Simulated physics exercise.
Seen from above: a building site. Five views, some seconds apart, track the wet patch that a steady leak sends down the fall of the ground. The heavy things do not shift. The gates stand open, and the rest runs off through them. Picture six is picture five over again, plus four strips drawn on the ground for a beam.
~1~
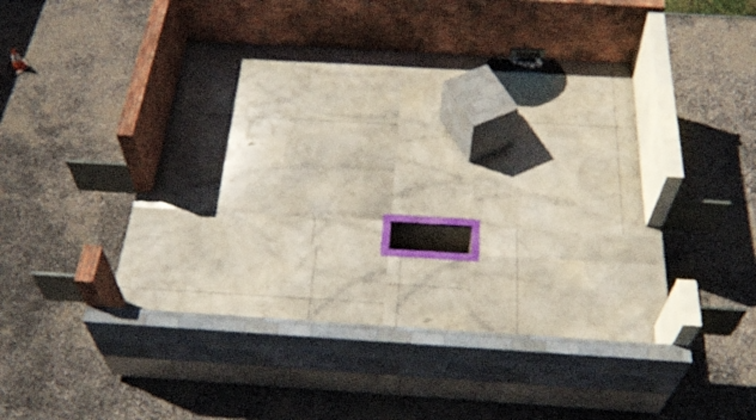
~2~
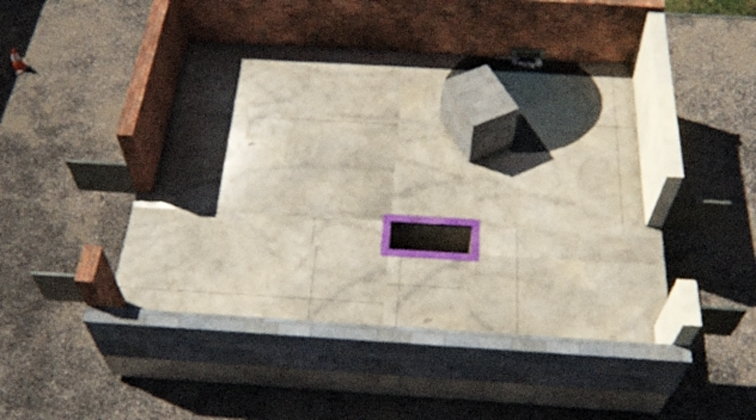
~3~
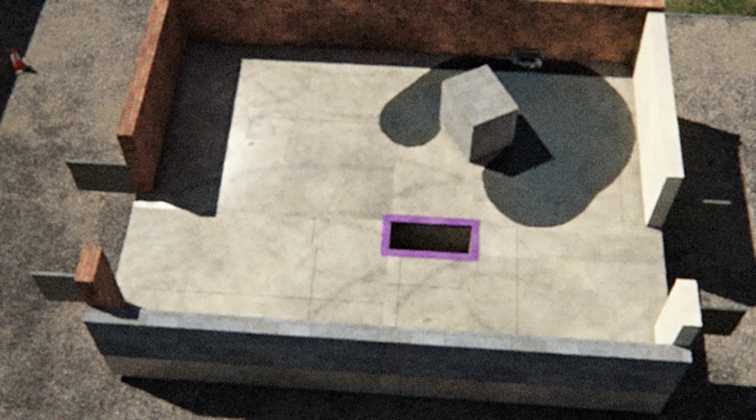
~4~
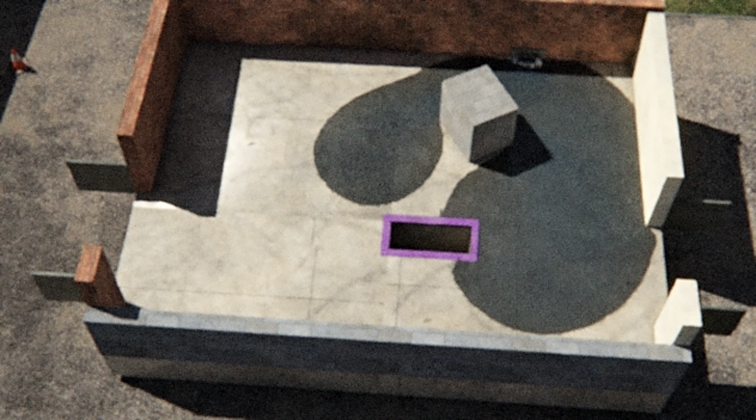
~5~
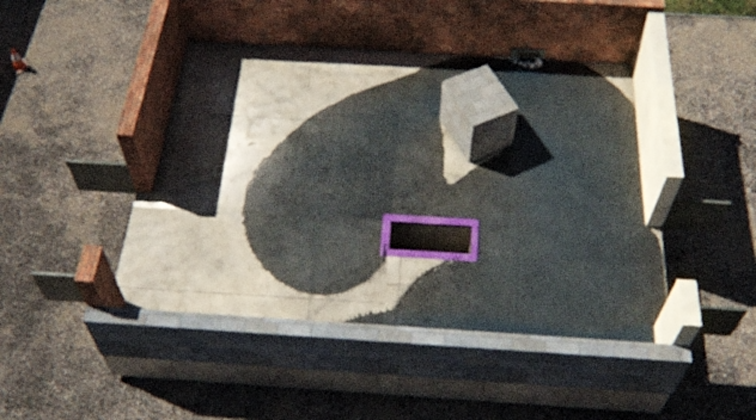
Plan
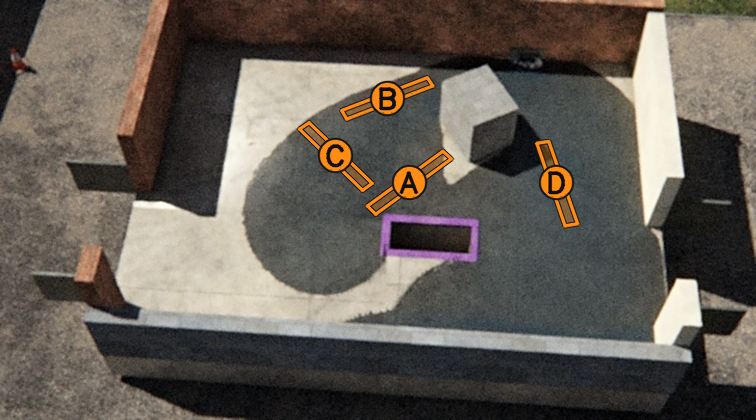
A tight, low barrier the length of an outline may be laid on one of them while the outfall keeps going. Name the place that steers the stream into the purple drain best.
Choose C.
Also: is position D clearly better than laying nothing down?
Yes, by a good deal.
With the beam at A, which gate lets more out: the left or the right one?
The left gate.
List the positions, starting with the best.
The order is C, D, B, A.
On the marked copy, A from (371, 210) to (447, 155); B from (344, 114) to (430, 81); C from (304, 125) to (367, 186); D from (542, 142) to (571, 224).
With A, about 7 % of the stream runs into the purple drain, about 89 % out by the gates.
With B, about 11 % of the stream runs into the purple drain, about 85 % out by the gates.
With C, about 23 % of the stream runs into the purple drain, about 73 % out by the gates.
With D, about 14 % of the stream runs into the purple drain, about 82 % out by the gates.
